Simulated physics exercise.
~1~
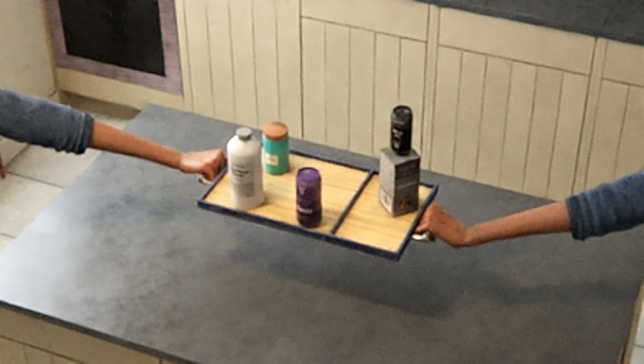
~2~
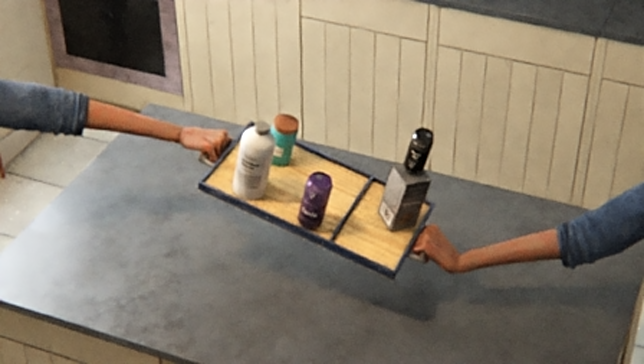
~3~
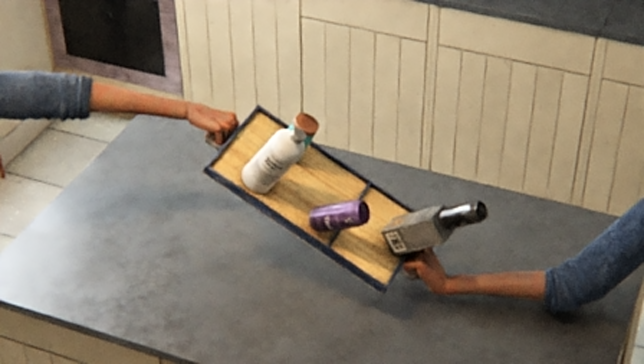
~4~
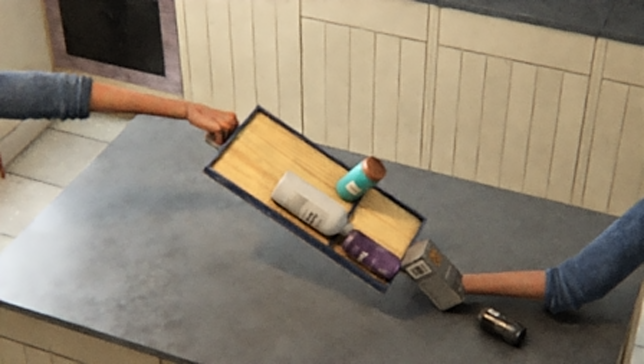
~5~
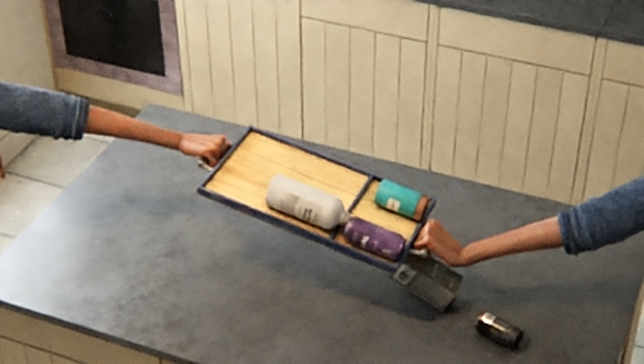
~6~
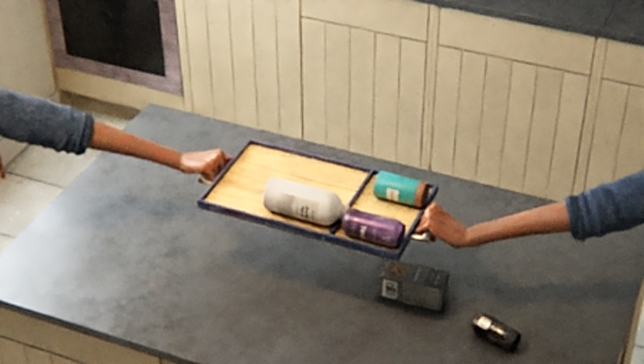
On a dark grey kitchen counter before cream cabinets, seen from above at an angle, two hands hold a wooden tray with a dark rim and cross bar. A white bottle, turquoise jar and purple can stand left of the bar, and a black can sits atop a grey carton on the right. The hands tip the tray steeply, right edge down, and the carton and black can topple off while the others fall over and slide right. The tray levels again with the bottle, jar and purple can lying on it, the carton and black can on the counter.
